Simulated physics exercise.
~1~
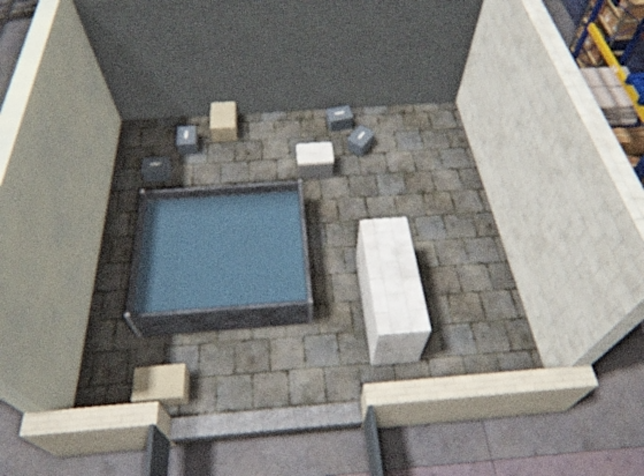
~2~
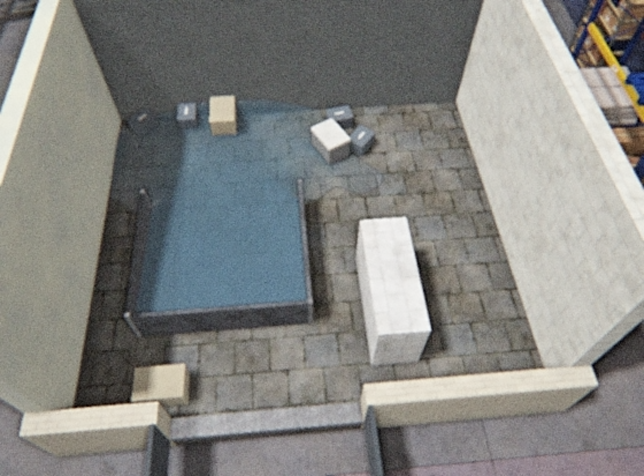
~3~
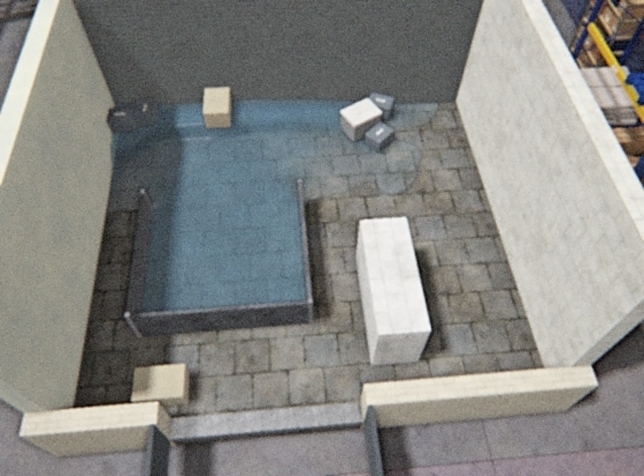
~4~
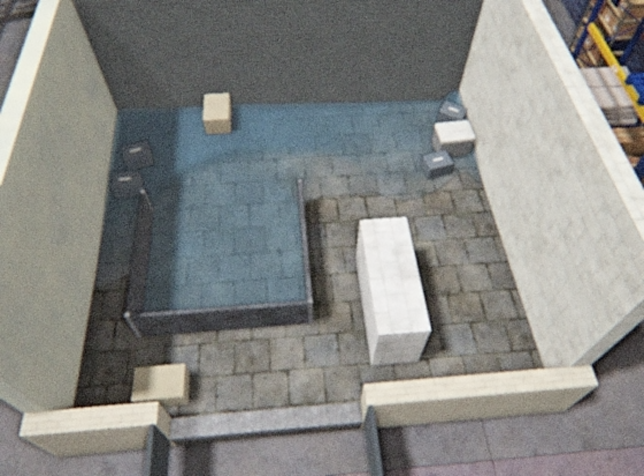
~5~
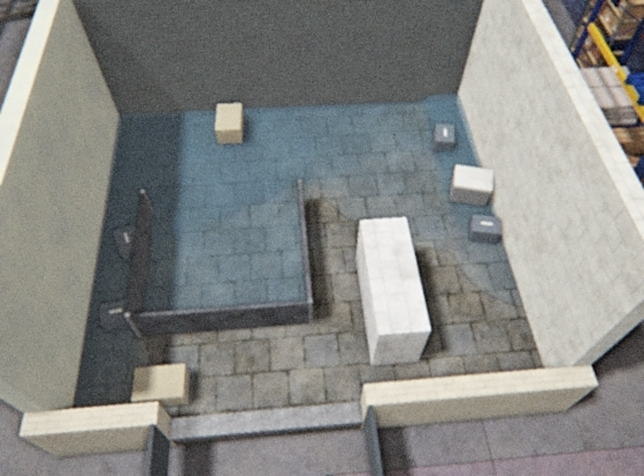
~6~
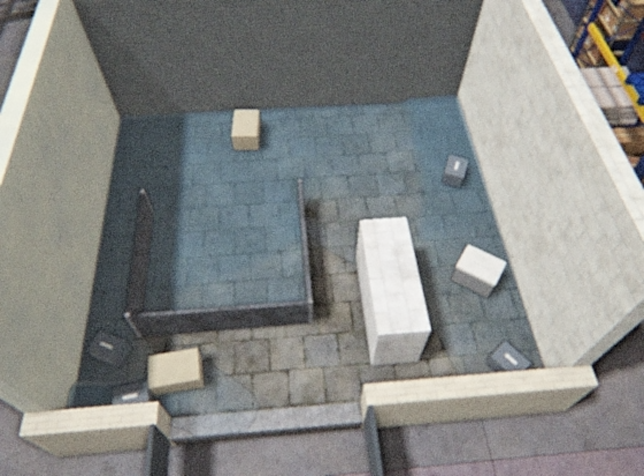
Blue water stands in a dark-walled square tank on the left of a grey stone-paved floor, enclosed by pale side walls and a dark back wall and seen from high above the front. Small grey chests and cream and white boxes sit toward the back, a tan box lies front left, and a tall white block stands right of the tank. The tank's back side gives way and water surges to the rear wall, shoving the loose things apart. Some drift down the left side, others down the right. Finally, shallow water covers much of the floor, with grey chests near both front corners.
